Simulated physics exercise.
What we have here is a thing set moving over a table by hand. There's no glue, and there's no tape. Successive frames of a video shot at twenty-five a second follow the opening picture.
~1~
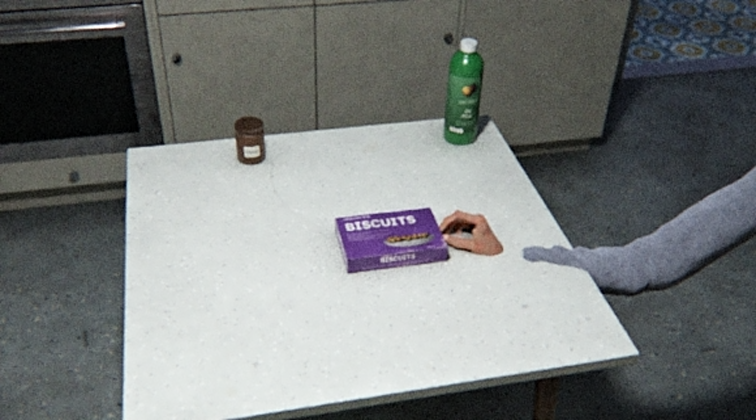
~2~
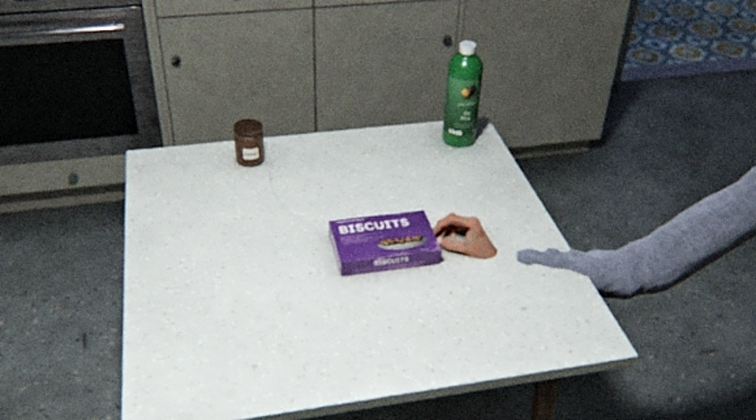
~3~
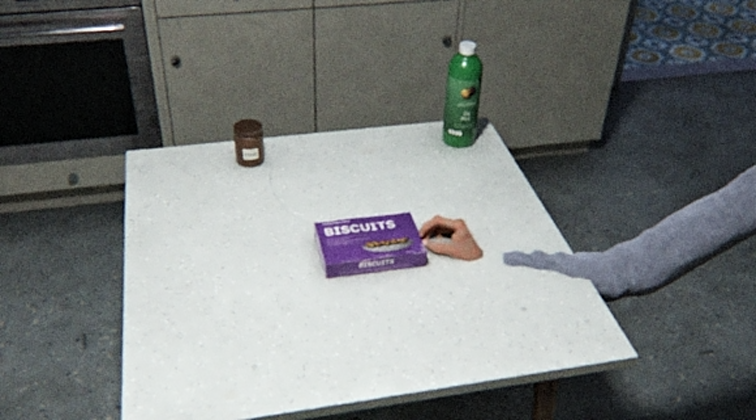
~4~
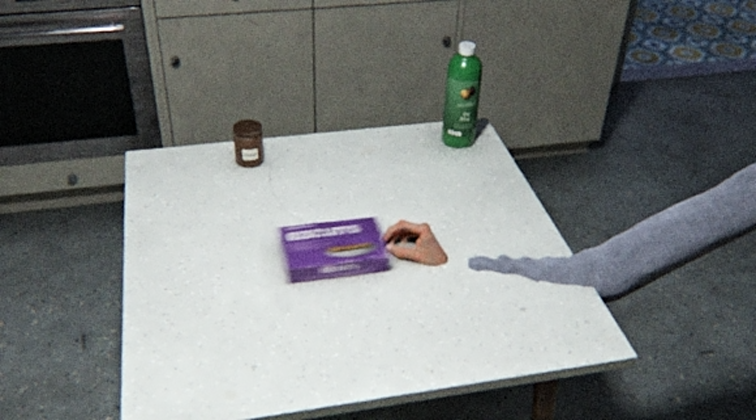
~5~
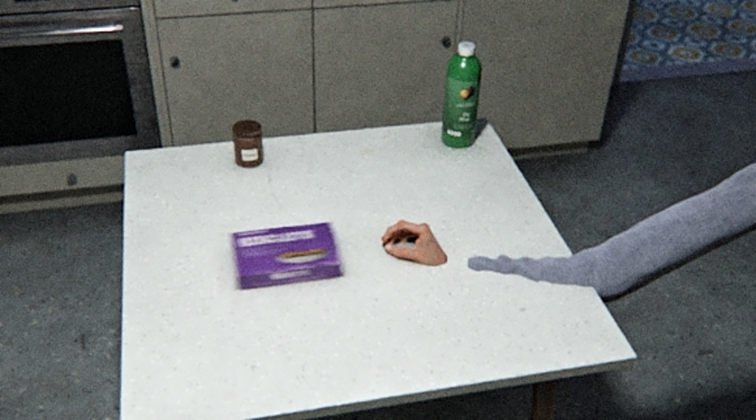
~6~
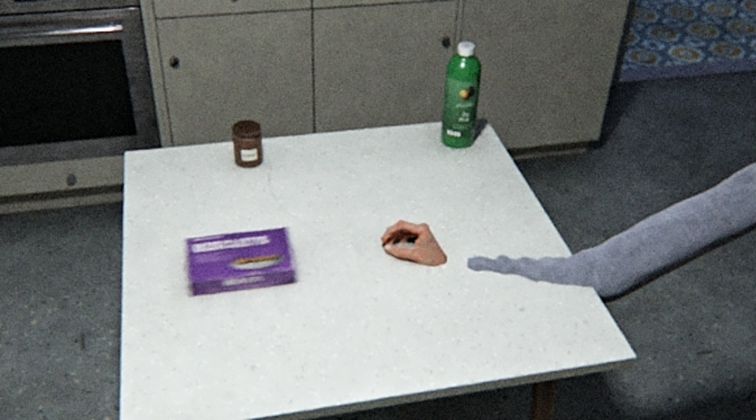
A hand pushes a purple biscuit packet left, and the packet slides away from it.
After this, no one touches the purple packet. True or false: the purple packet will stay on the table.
False.
Then, 0.20 s later than the last frame, purple packet now off the table.
Then, 0.30 s later than the last frame, things are still on the move.
Then, 0.50 s later than the last frame, as before.
When it is over, off the table, purple packet.
